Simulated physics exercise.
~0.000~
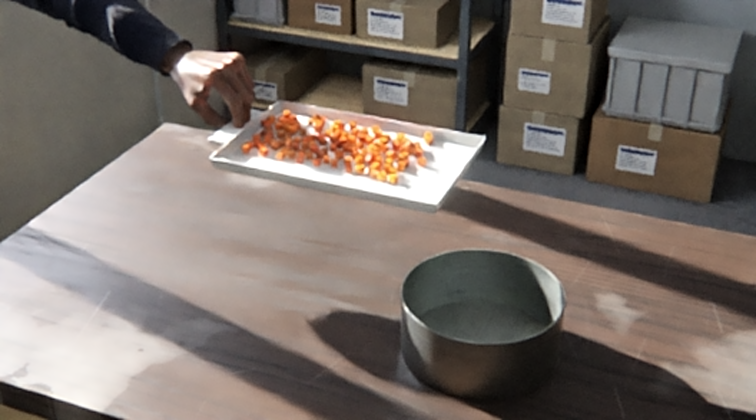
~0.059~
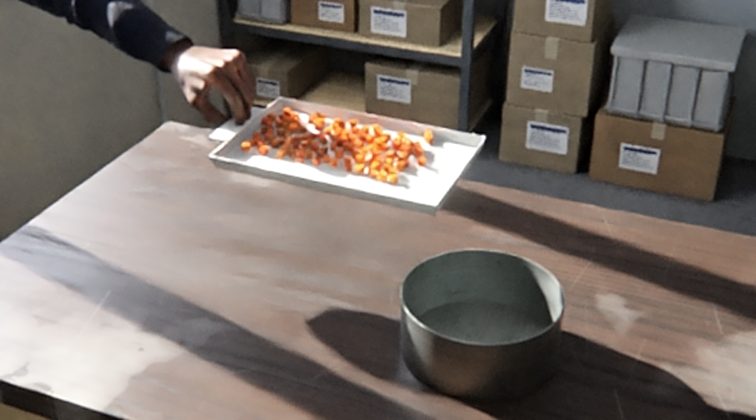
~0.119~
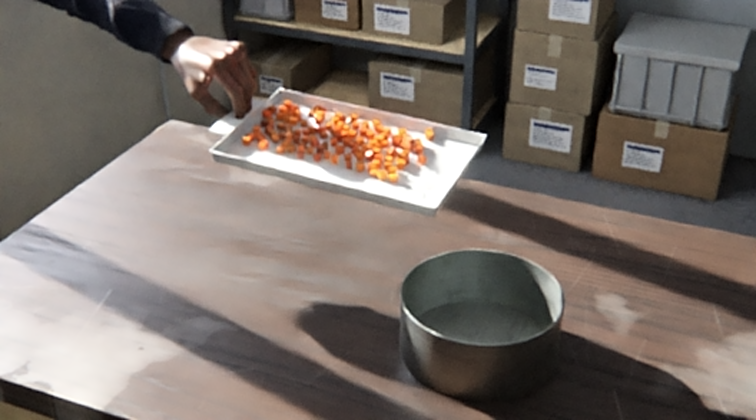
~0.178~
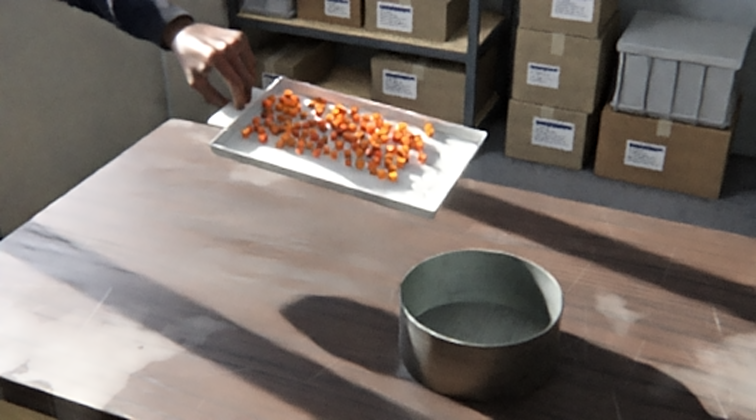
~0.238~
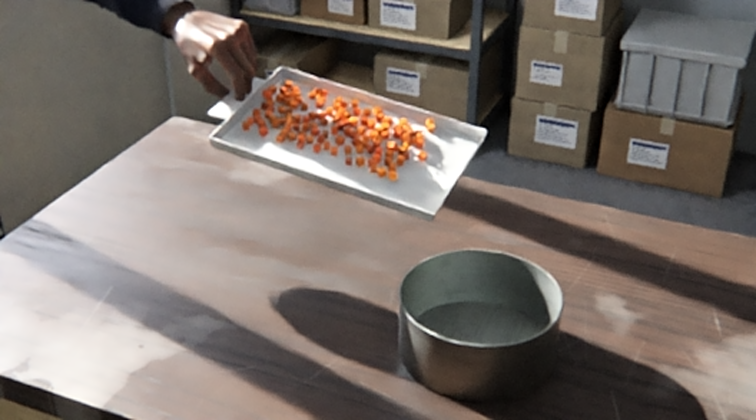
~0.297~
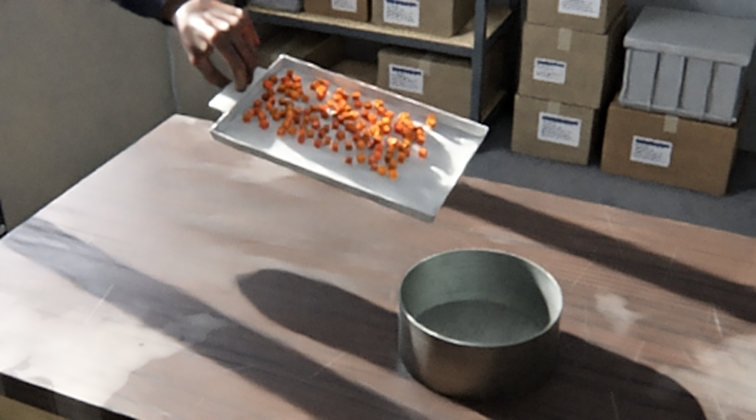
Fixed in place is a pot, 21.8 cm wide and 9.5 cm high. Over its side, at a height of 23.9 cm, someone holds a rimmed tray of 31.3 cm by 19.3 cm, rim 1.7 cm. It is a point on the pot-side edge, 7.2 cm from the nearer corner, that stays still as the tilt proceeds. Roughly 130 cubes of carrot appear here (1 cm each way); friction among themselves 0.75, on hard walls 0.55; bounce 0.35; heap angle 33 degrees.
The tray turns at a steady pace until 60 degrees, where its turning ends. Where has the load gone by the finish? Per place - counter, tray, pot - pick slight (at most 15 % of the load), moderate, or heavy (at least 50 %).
Counter - moderate; tray - moderate; pot - moderate.
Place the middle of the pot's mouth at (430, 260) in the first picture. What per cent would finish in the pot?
I'd expect near 0 per cent.
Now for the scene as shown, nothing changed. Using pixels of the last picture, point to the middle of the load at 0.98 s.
Look about (398, 185) in the last view.
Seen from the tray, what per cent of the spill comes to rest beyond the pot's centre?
That comes to roughly 60 percent.
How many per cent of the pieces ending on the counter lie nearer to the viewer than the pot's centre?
Estimate: Close to 100 per cent of the pieces.
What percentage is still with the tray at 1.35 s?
Around 50 percent.
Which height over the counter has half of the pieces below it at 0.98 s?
Around 26 cm up.
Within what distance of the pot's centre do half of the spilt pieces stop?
Distance: Roughly 30 cm.
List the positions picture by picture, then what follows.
The first picture shows tray tilt 0 degrees, front corners at (213, 157) and (434, 202); middle of the pieces at (338, 144); pot at (483, 293).
The second picture shows tray tilt 1 degrees, front corners at (213, 155) and (434, 203); middle of the pieces at (339, 143).
The third picture shows tray tilt 3 degrees, front corners at (213, 150) and (434, 206), lowest corner right front; middle of the pieces at (339, 138).
The fourth picture shows tray tilt 7 degrees, front corners at (213, 143) and (433, 208), lowest corner right front; middle of the pieces at (339, 132).
The fifth picture shows tray tilt 10 degrees, front corners at (213, 137) and (432, 211), lowest corner right front; middle of the pieces at (340, 126).
The sixth picture shows tray tilt 13 degrees, front corners at (213, 130) and (432, 213), lowest corner right front; middle of the pieces at (340, 120); pot at (481, 294). Its pace works out near 55 degrees a second.
After 0.70 s, tilt 35 degrees; the tray holds 100 %, the pot 0 %.
After 0.98 s, tilt 51 degrees; the tray holds 95 %, the pot 0 %.
Then, at 1.35 s, tilt 60 degrees; the tray holds 50 %, the pot 30 %.
In the end, at 2.6 s, counter 20 %, tray 40 %, pot 35 %.
